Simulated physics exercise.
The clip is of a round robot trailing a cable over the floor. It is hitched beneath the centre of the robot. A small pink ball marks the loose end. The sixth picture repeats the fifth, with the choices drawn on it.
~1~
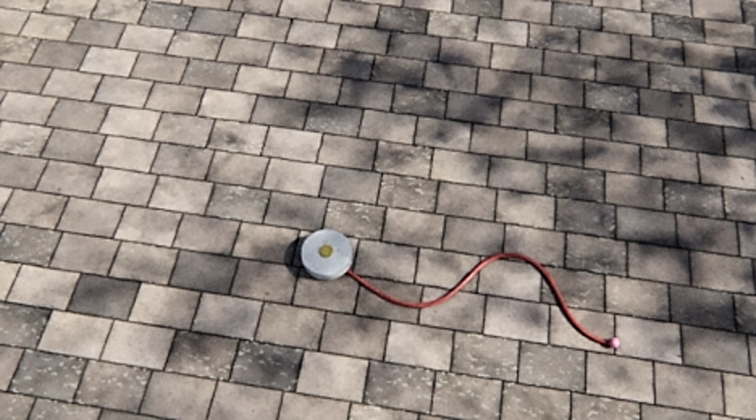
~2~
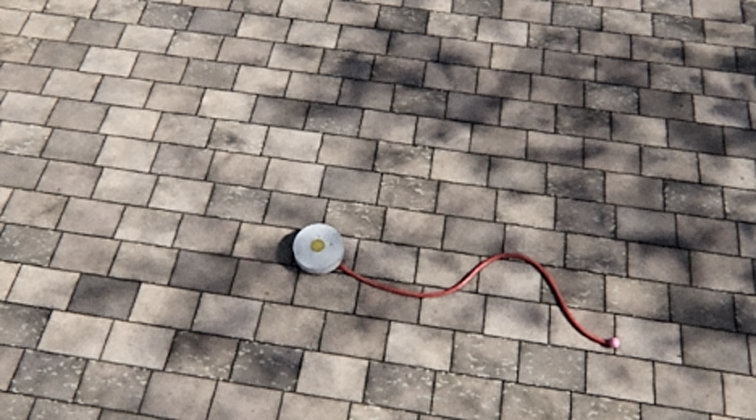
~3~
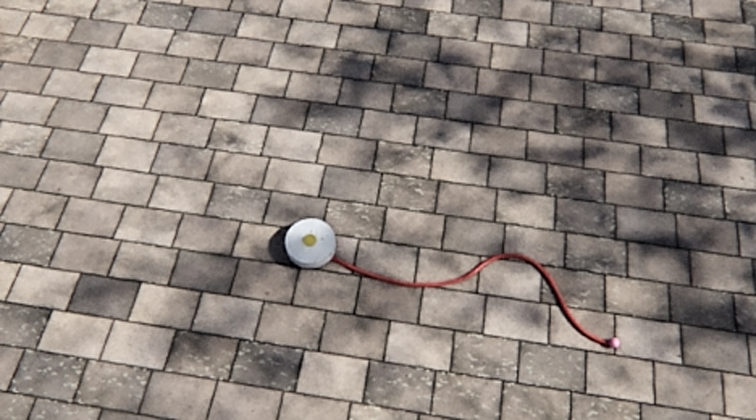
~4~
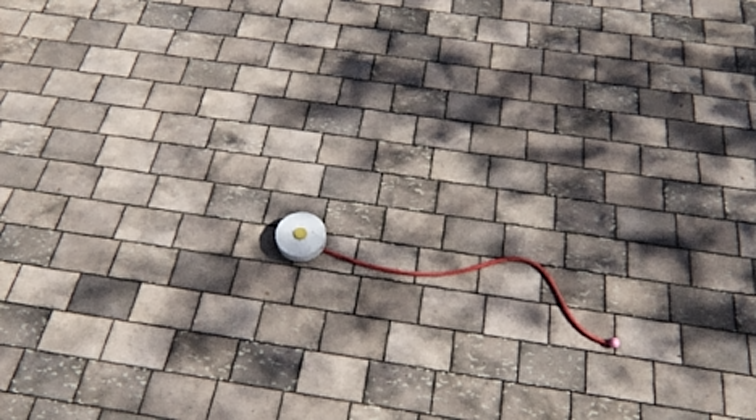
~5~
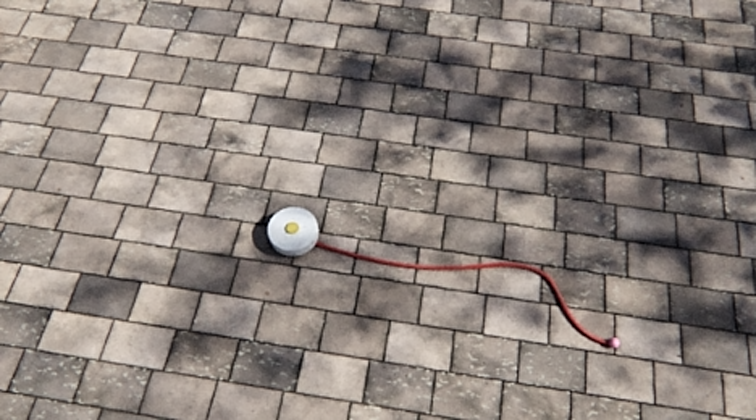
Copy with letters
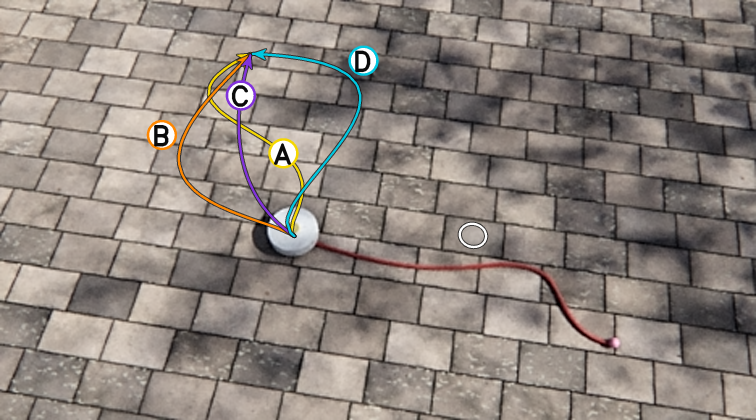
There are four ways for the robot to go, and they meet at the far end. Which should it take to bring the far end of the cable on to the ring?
Route D brings it to the ring.
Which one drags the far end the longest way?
Route B.
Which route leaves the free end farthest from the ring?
Route B.
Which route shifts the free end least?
Route D.
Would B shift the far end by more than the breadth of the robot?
Yes.
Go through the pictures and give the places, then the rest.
The first picture shows free end (614, 343); robot (327, 255).
The second picture shows robot (319, 250); free end (614, 343).
The third picture shows robot (311, 244); free end (614, 343).
The fourth picture shows robot (301, 238); free end (614, 343).
The fifth picture shows robot (294, 232); free end (614, 343).
On the marked copy, A from (294, 236) via (250, 131) to (251, 54); B from (294, 236) via (179, 160) to (250, 55); C from (294, 236) via (240, 144) to (251, 55); D from (294, 236) via (358, 112) to (253, 54); the ring at (473, 235).
With D. Early on, robot (340, 139), middle of the cable (445, 257), free end (607, 341).
Further on, robot (329, 61), middle of the cable (418, 173), free end (529, 290).
At the end, robot (250, 49), middle of the cable (368, 130), free end (474, 234); the free end is on the ring.
As for the rest, A leaves the free end at (444, 247); B leaves the free end at (415, 262); C leaves the free end at (439, 260).
